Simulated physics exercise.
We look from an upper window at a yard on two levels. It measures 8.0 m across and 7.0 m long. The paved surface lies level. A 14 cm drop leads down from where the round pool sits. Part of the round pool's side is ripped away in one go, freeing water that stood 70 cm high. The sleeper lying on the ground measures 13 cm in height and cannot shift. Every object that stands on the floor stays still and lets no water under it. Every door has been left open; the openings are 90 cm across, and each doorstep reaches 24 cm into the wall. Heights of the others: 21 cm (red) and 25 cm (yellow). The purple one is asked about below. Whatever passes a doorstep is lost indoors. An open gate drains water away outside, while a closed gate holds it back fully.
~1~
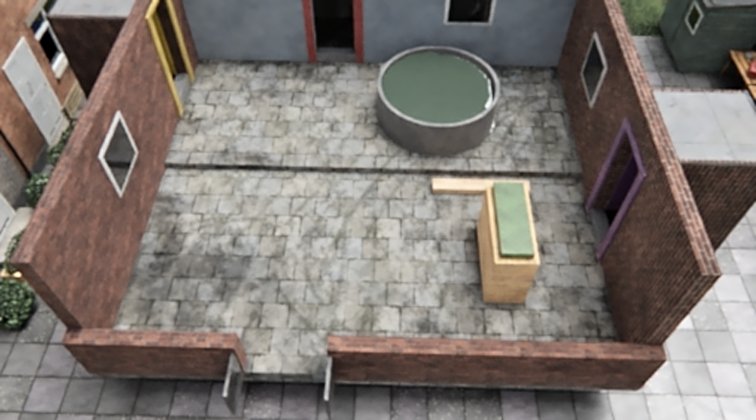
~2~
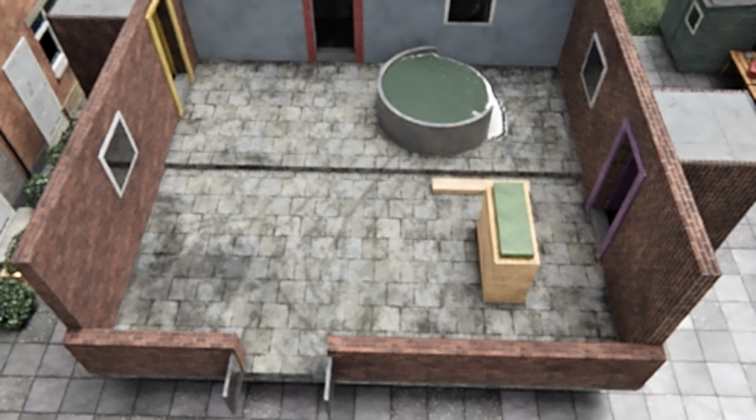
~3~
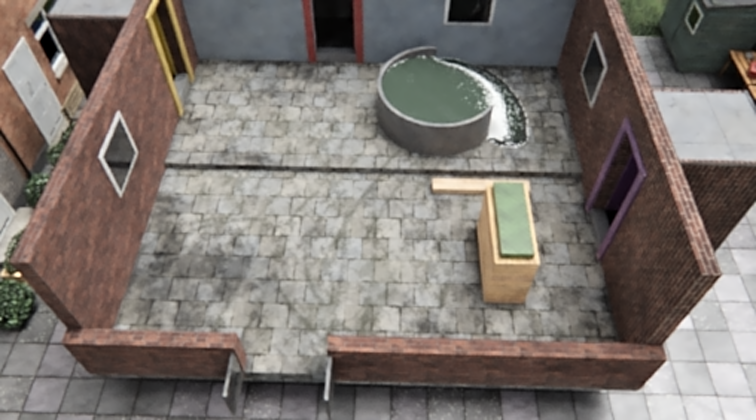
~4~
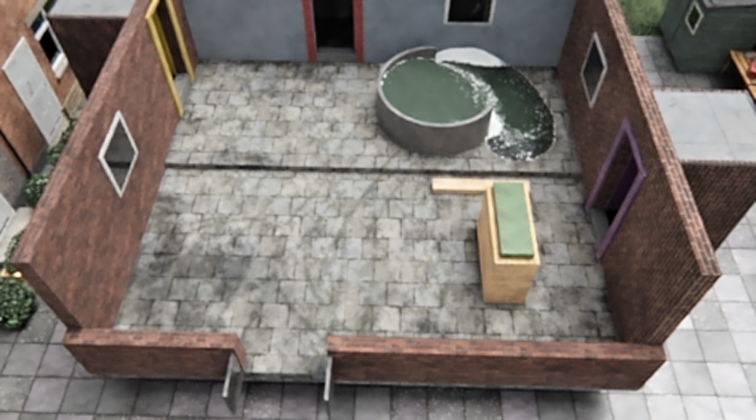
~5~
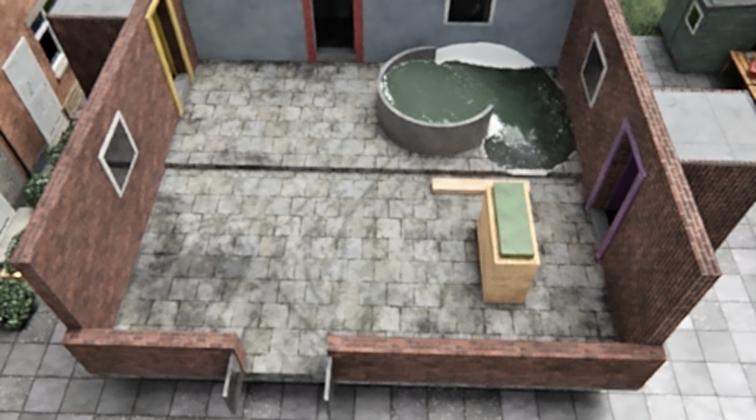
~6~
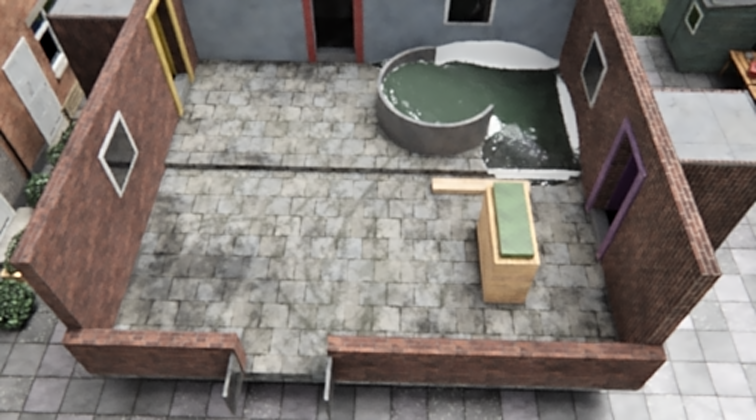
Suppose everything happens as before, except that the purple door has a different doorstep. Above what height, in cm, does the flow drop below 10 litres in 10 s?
About 8.5 cm.
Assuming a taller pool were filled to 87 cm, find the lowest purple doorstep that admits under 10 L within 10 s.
About 11.0 cm.
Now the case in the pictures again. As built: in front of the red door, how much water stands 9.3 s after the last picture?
It works out to about 1.5 centimetres deep.
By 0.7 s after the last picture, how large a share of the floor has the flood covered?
Near 15 per cent of the open floor.
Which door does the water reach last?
The yellow one comes last.
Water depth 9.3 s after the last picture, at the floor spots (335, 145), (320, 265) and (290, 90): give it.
Depths in order: 1 / 3 / 1 cm.
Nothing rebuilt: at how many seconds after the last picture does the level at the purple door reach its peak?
Roughly at 8.0 s.
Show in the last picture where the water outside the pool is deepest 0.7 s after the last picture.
(539, 70).
Then, 0.7 s after the last picture water covers 15 % of the floor, deepest (65 cm) near (539, 70); 4 cm at the purple door, 0 litres in over its 15 cm doorstep.
Then, 2.3 s after the last picture water covers 35 % of the floor, deepest (28 cm) near (560, 92); 9 cm at the purple door, 0 litres in over its 15 cm doorstep.
Then, 9.3 s after the last picture water covers 90 % of the floor, deepest (14 cm) near (154, 206); 9 cm at the purple door, 0 litres in over its 15 cm doorstep.
At the purple door as built, the water peaked near 12 cm, 8.1 s after the last picture.
With a doorstep of 7.5 cm, 18 litres would have come in within the 10 s; with 10 cm, 4 litres. So under 10 litres takes about 8.5 cm.
